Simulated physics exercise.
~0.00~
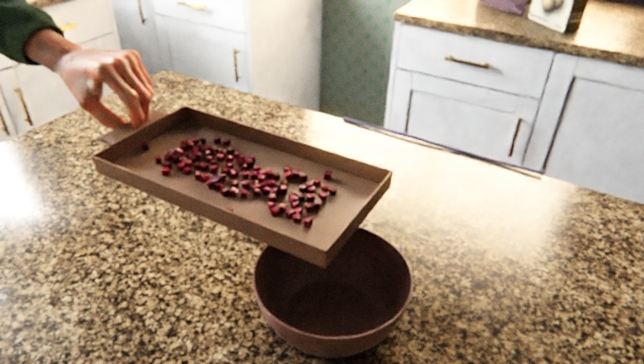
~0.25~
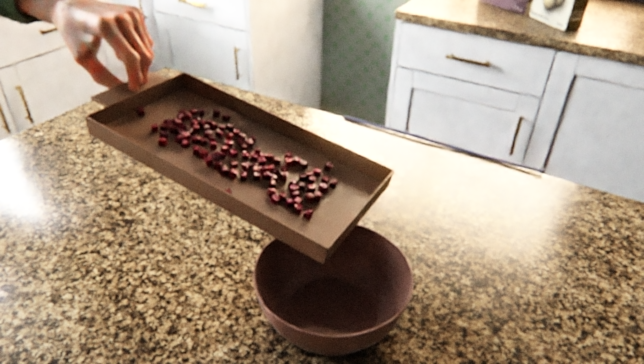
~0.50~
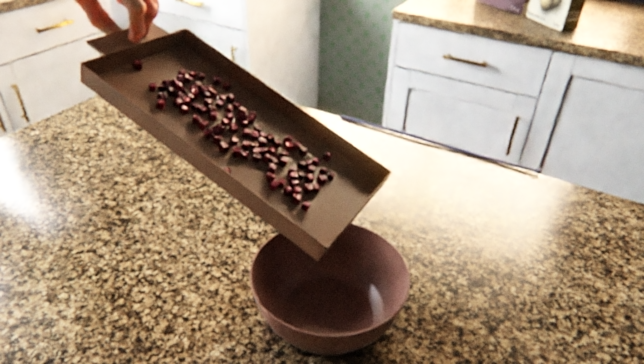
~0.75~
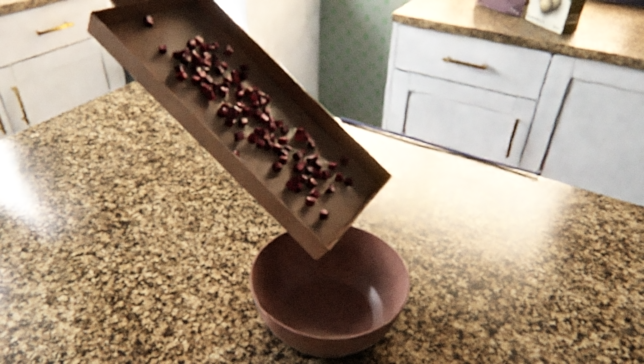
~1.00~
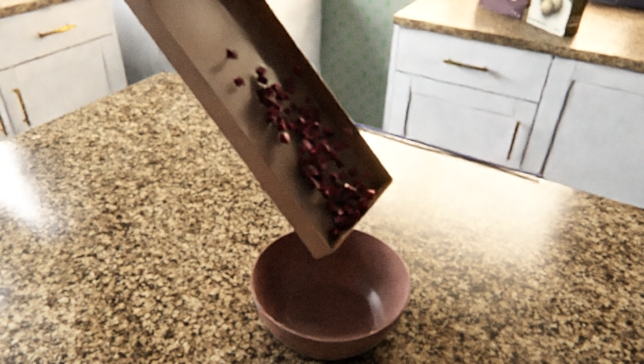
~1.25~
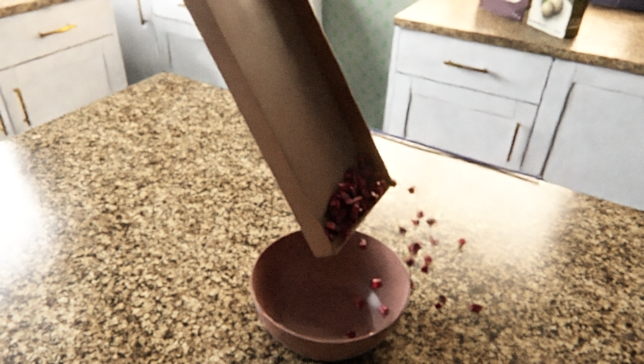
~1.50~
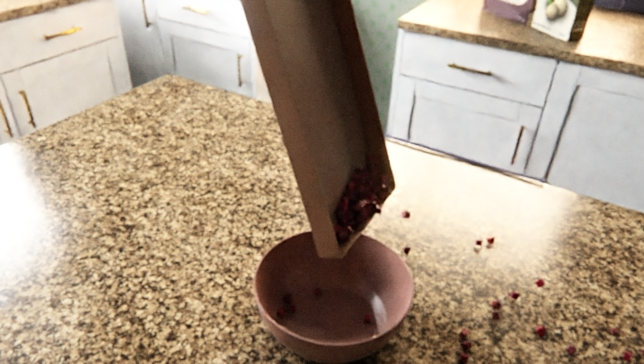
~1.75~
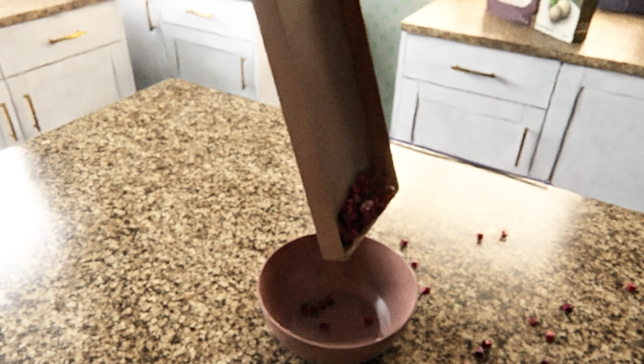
A tray of dark red cubes tips steeply, spilling some onto the counter and few into the bowl.
